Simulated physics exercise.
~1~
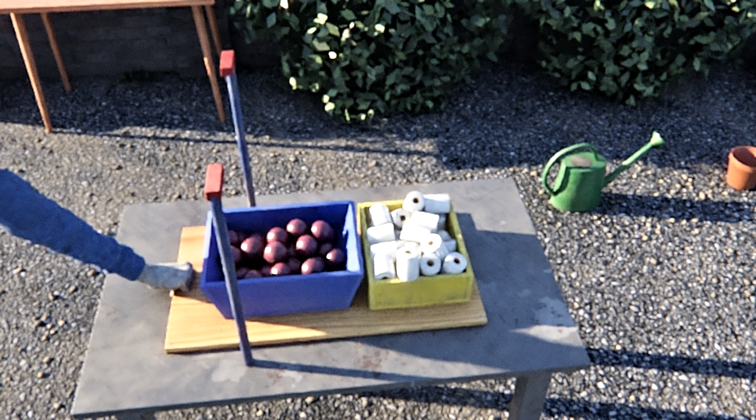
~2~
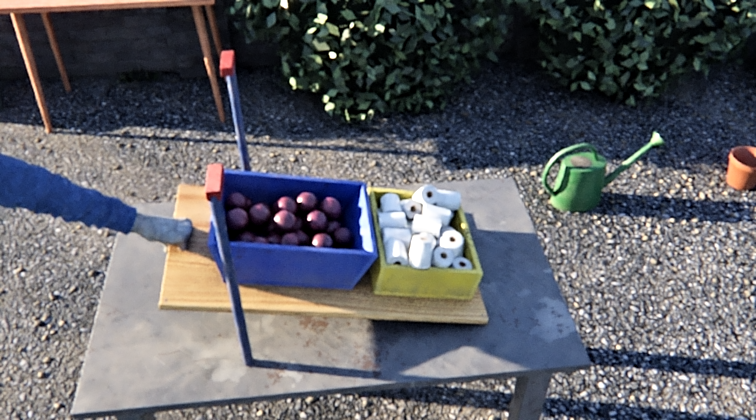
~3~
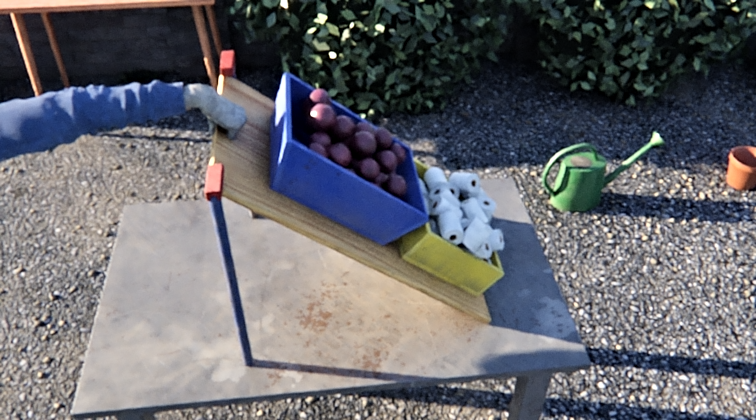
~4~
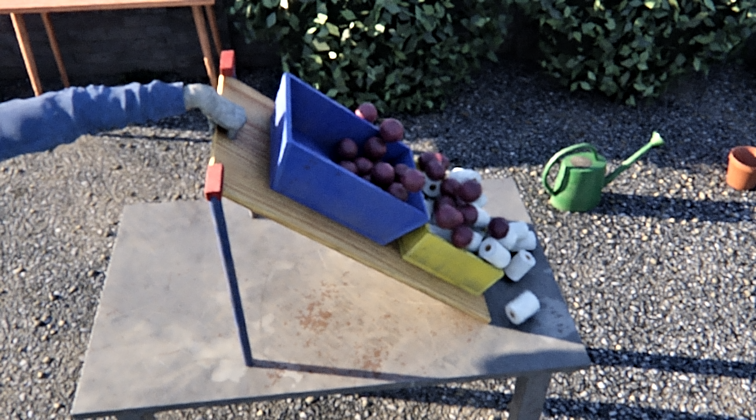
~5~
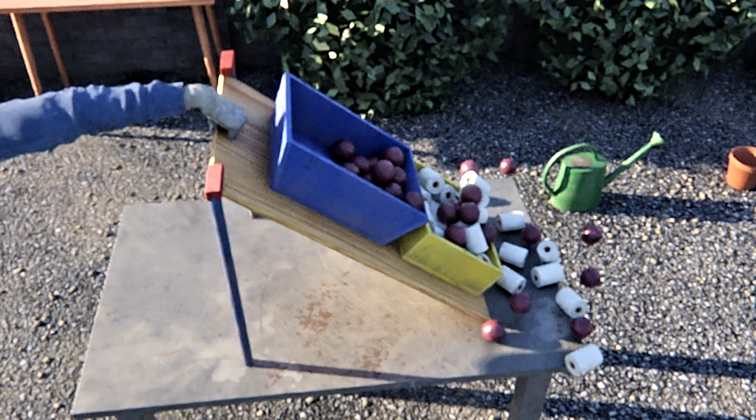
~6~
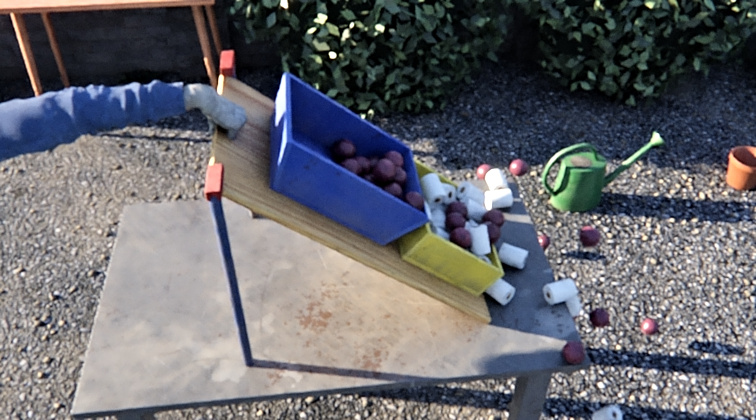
A board tips up steeply, spilling red onions and paper rolls rightward off the table.
